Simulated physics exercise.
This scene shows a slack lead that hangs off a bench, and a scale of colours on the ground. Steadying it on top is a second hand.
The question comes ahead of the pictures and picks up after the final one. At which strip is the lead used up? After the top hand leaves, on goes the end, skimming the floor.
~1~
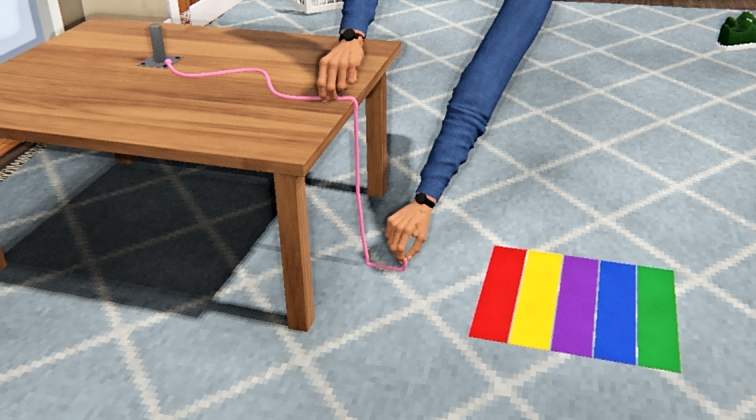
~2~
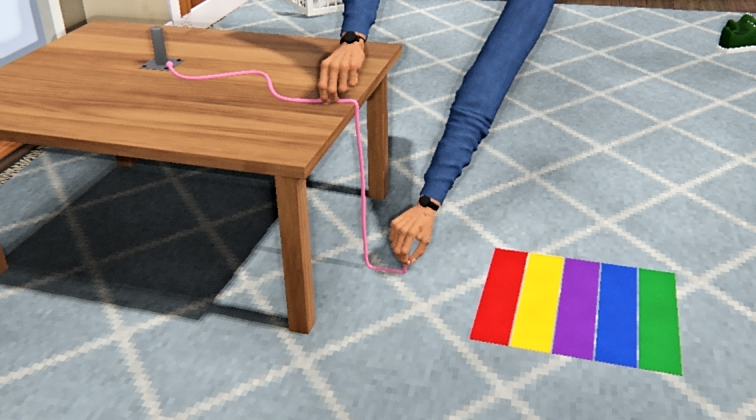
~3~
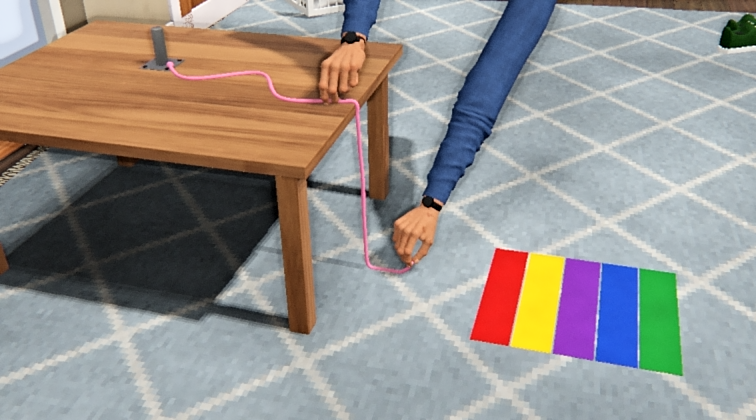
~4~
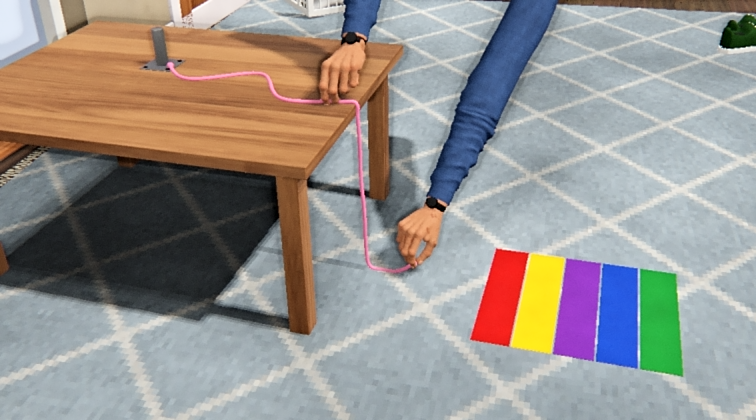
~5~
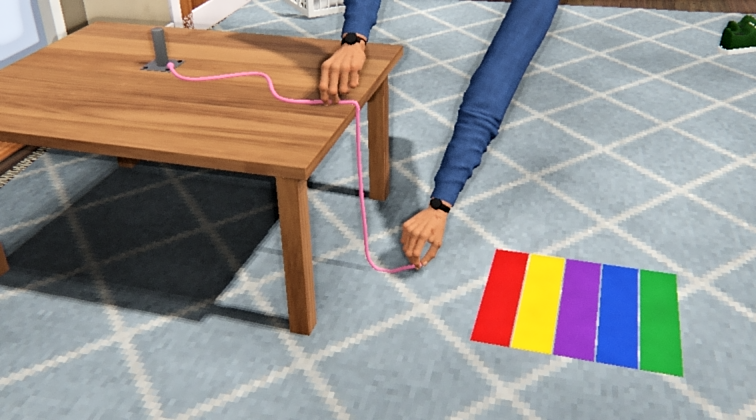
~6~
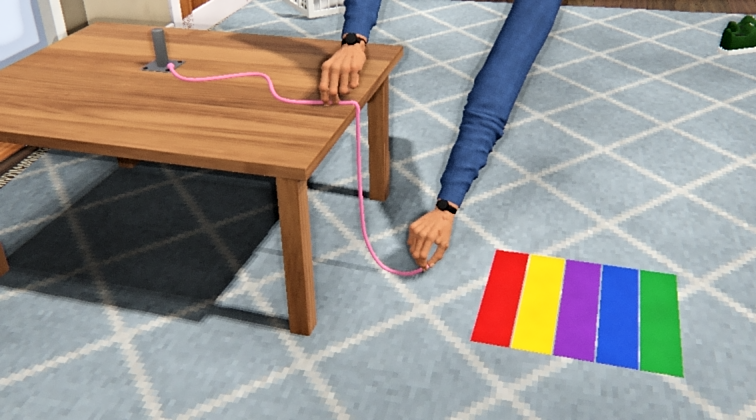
At the purple one.
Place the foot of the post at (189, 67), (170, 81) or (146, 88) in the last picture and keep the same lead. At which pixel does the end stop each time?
Try by try: (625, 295), (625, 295) and (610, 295).
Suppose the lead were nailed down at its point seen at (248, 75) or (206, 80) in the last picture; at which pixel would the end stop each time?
Respectively (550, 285) and (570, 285).
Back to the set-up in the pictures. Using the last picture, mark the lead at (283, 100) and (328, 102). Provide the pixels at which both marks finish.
First one: (336, 97); second one: (375, 119).
Early on, end near (516, 279); over red.
Midway, end near (560, 286); over yellow.
At the end of the slack, end near (585, 289); over purple. It halts on the purple strip.
